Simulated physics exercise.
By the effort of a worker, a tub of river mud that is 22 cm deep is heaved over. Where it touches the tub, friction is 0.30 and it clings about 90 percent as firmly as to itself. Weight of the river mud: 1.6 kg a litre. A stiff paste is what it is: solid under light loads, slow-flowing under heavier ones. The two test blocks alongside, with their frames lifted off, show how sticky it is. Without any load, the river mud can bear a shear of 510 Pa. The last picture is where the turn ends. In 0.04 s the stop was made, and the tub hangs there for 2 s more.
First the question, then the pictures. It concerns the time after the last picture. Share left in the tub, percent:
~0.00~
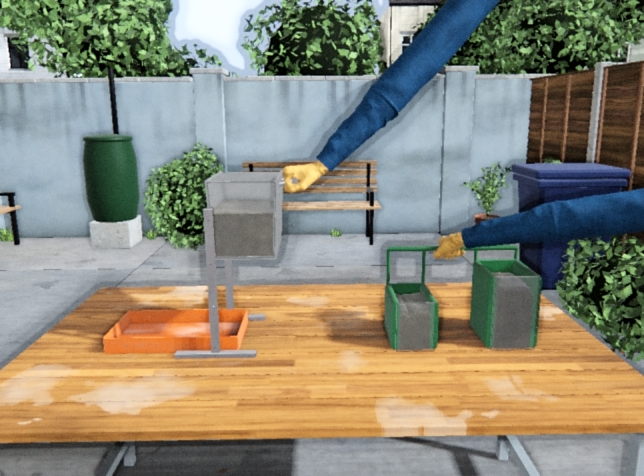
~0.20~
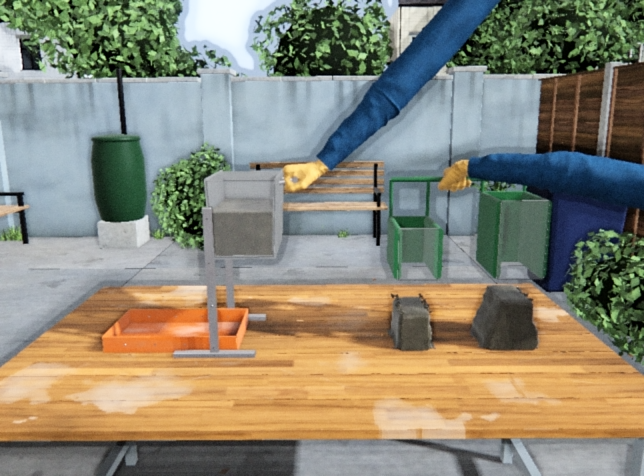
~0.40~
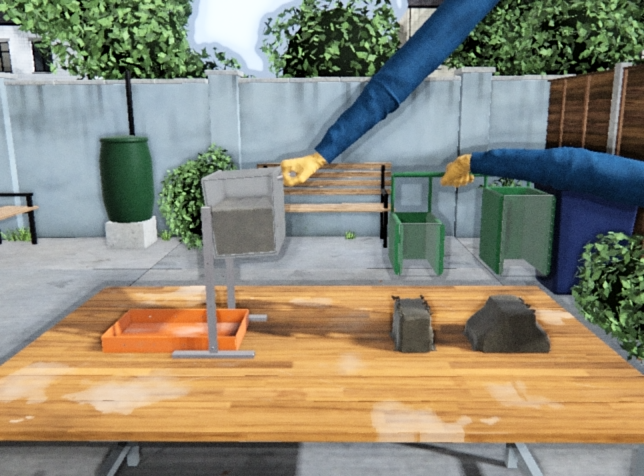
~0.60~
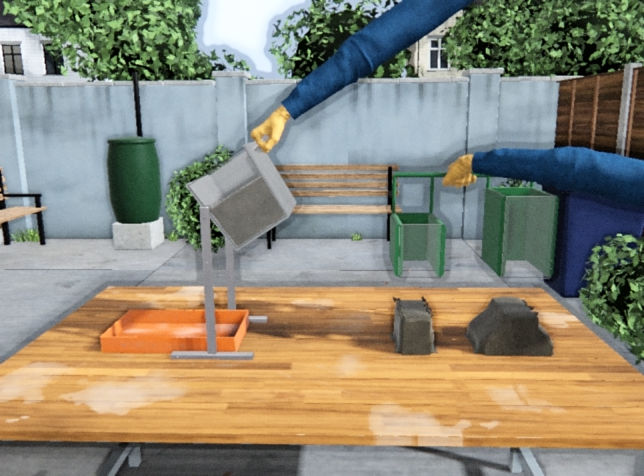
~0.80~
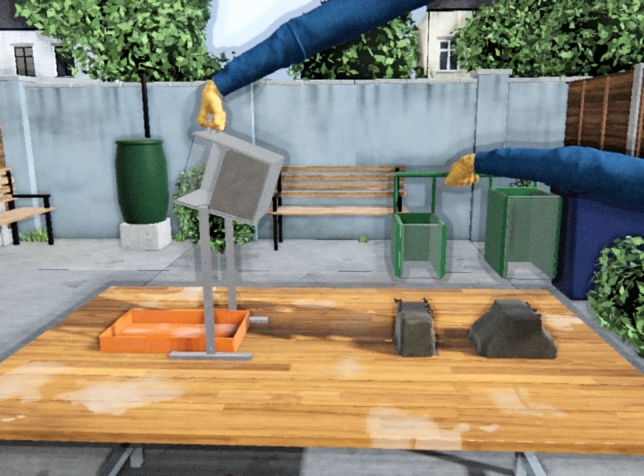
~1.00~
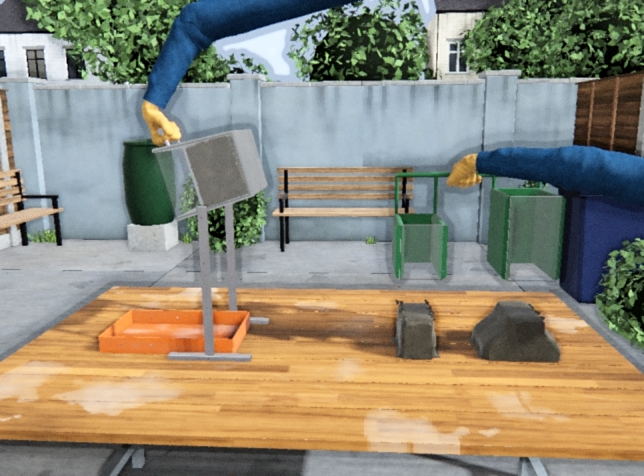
40 %.
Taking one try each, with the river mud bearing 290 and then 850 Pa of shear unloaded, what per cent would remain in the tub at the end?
The answers, in order, are 30 % and 95 %.
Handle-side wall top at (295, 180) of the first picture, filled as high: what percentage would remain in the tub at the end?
That would leave about 7 % in the tub.
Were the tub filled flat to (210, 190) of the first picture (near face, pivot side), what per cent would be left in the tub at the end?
It would be close to 30 percent.
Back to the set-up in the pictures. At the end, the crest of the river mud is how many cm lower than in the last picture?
The top ends up some 14 cm below its level in the last picture.
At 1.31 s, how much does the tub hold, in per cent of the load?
Around 60 percent stays in the tub.
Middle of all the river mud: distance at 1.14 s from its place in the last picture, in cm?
5 cm.
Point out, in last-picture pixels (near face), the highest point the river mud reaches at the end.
(210, 187).
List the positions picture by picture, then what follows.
Handle-side rim at (275, 181), tilt 0 degrees; highest point of the river mud at (271, 212); test blocks 12 cm, 19 cm high (left to right), in the first frame.
Handle-side rim at (274, 180), tilt 0 degrees; highest point of the river mud at (271, 211); test blocks 12 cm, 16 cm high (left to right), in the second frame.
Handle-side rim at (271, 175), tilt 4 degrees; highest point of the river mud at (268, 208); test blocks 12 cm, 13 cm high (left to right), in the third frame.
Handle-side rim at (243, 147), tilt 33 degrees; highest point of the river mud at (258, 179); test blocks 12 cm, 13 cm high (left to right), in the fourth frame.
Handle-side rim at (194, 135), tilt 71 degrees; highest point of the river mud at (225, 151); test blocks 12 cm, 13 cm high (left to right), in the fifth frame.
Handle-side rim at (154, 153), tilt 105 degrees; highest point of the river mud at (224, 137); test blocks 12 cm, 13 cm high (left to right), in the sixth frame.
By 1.14 s, the tub is at 105 degrees and holds 100 %.
By 1.31 s, the tub is at 105 degrees and holds 62 %.
By 1.48 s, the tub is at 105 degrees and holds 44 %.
By 1.65 s, the tub is at 105 degrees and holds 40 %.
By 3.00 s, at the end, the tub is at 105 degrees and holds 40 %.
